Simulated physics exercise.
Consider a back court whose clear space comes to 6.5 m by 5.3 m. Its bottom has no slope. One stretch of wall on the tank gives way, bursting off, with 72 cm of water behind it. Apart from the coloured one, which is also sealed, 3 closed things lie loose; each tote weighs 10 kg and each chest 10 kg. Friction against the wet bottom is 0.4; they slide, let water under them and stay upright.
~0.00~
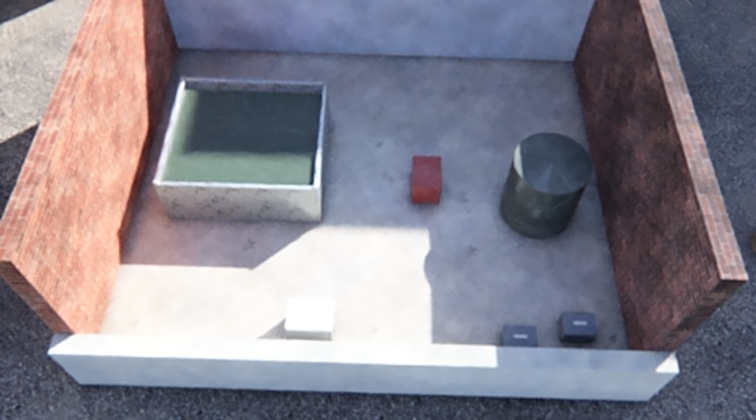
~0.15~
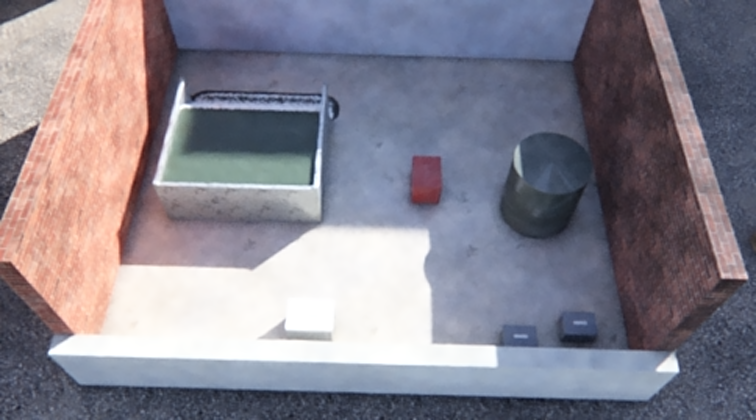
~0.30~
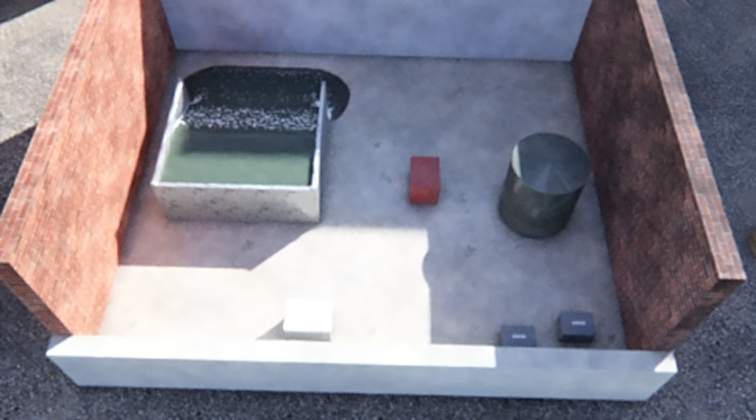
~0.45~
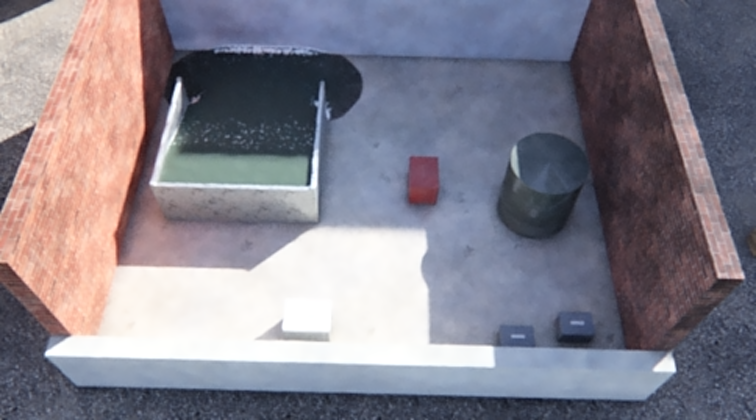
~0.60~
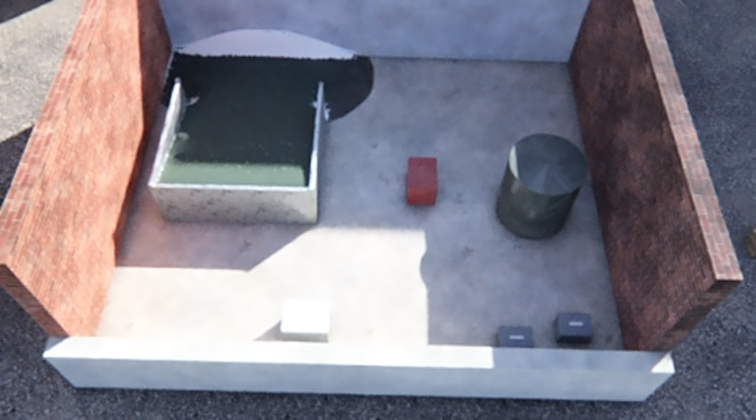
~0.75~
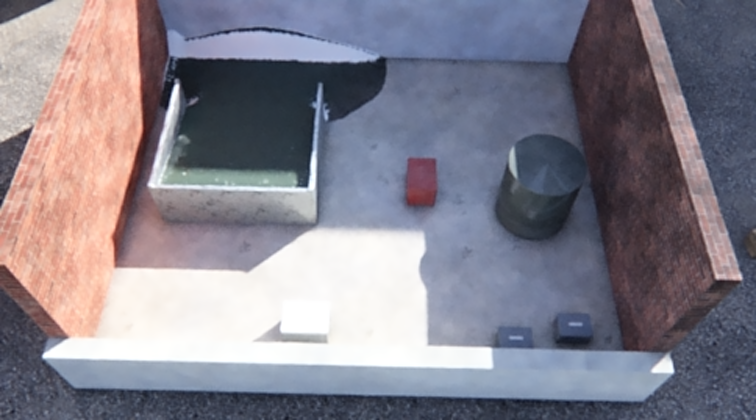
Dark water spills out through the open back side of the square tank at upper left, spreading over the floor behind and beside it and reaching the rear wall, while the red box, cylinder and smaller boxes stay essentially still.
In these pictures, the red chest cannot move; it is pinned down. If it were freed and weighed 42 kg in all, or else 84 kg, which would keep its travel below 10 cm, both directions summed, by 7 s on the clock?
The small load gets by.
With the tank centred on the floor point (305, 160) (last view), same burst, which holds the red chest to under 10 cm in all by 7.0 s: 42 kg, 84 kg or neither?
In that case the lighter mass suffices.
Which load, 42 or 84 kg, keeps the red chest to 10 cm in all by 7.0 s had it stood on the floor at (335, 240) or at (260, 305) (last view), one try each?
In turn: The lighter suffices; the lighter suffices.
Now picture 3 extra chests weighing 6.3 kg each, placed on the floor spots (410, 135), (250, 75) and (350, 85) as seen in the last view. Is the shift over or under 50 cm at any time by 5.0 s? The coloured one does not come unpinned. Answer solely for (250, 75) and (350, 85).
Going through them in that order, the answers are too far and too far.
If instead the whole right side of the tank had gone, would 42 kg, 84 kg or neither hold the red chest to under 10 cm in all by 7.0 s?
Note: No mass sufficient.
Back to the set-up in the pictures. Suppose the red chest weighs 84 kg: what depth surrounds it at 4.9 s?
Close to 2 cm deep.
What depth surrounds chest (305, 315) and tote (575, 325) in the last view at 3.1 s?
Around 0 cm and 0 cm.
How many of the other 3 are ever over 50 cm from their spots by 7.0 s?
Counting them up, I find 3.
After 1.4 s the red chest would be 0 cm from its start with 42 kg and 0 cm from its start with 84 kg; 0 cm of water round it then.
After 3.1 s the red chest would be 0 cm from its start with 42 kg and 0 cm from its start with 84 kg; 2 cm of water round it then.
After 4.9 s the red chest would be 0 cm from its start with 42 kg and 0 cm from its start with 84 kg; 2 cm of water round it then.
After 7.0 s the red chest would be 0 cm from its start with 42 kg and 0 cm from its start with 84 kg; 10 cm of water round it then.
